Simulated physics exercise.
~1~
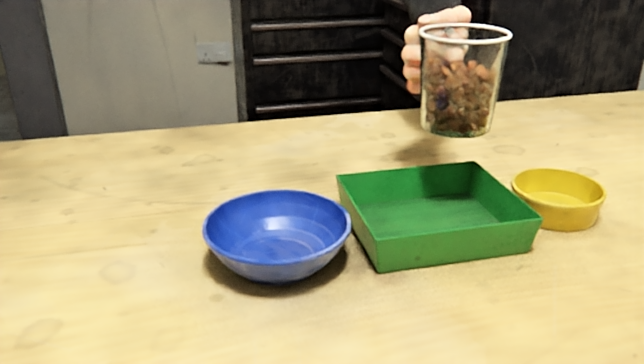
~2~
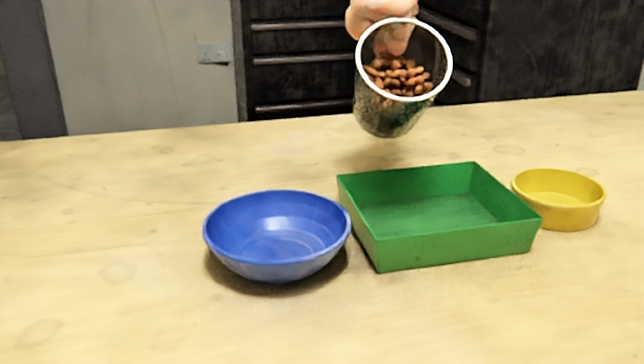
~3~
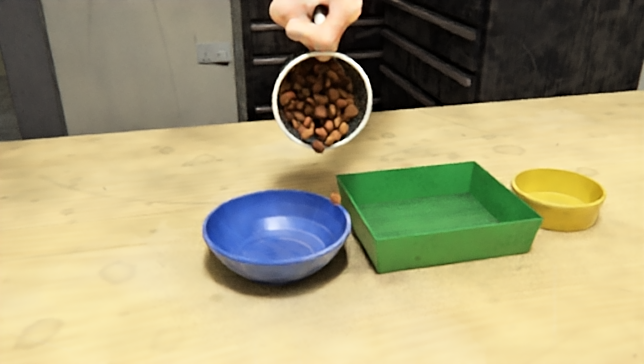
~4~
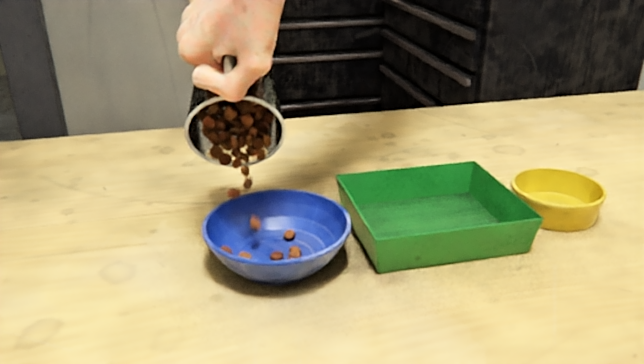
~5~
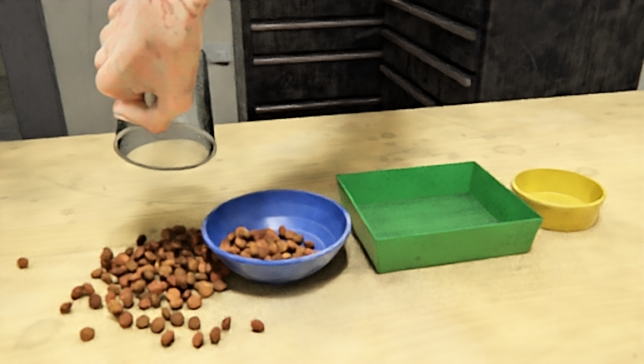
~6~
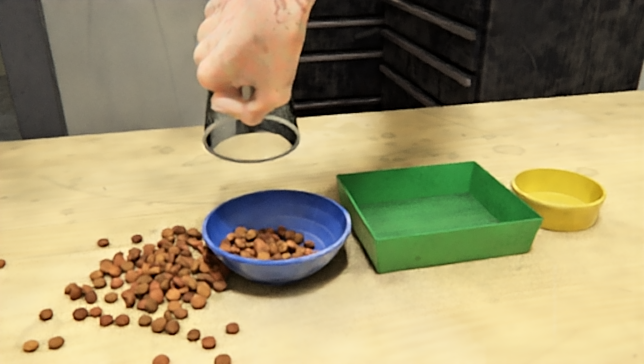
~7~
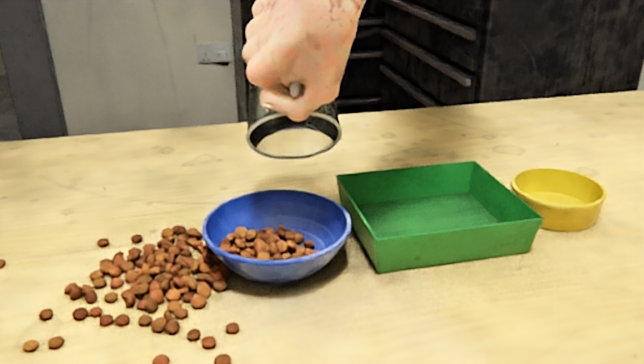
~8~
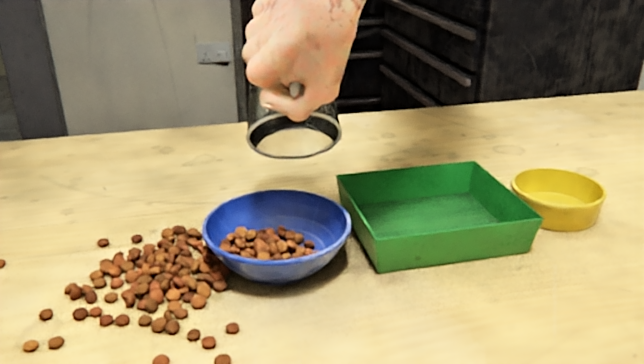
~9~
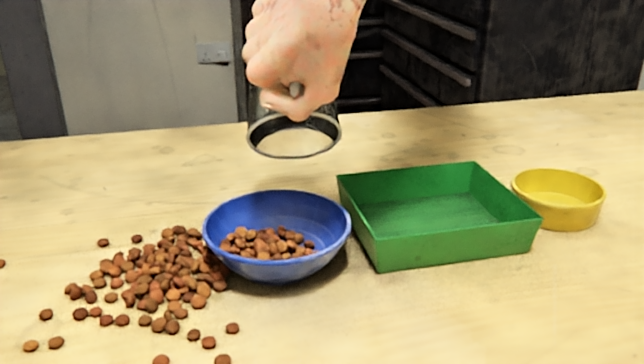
A hand tips kibble from a cup, some landing in the blue bowl, most on the table.
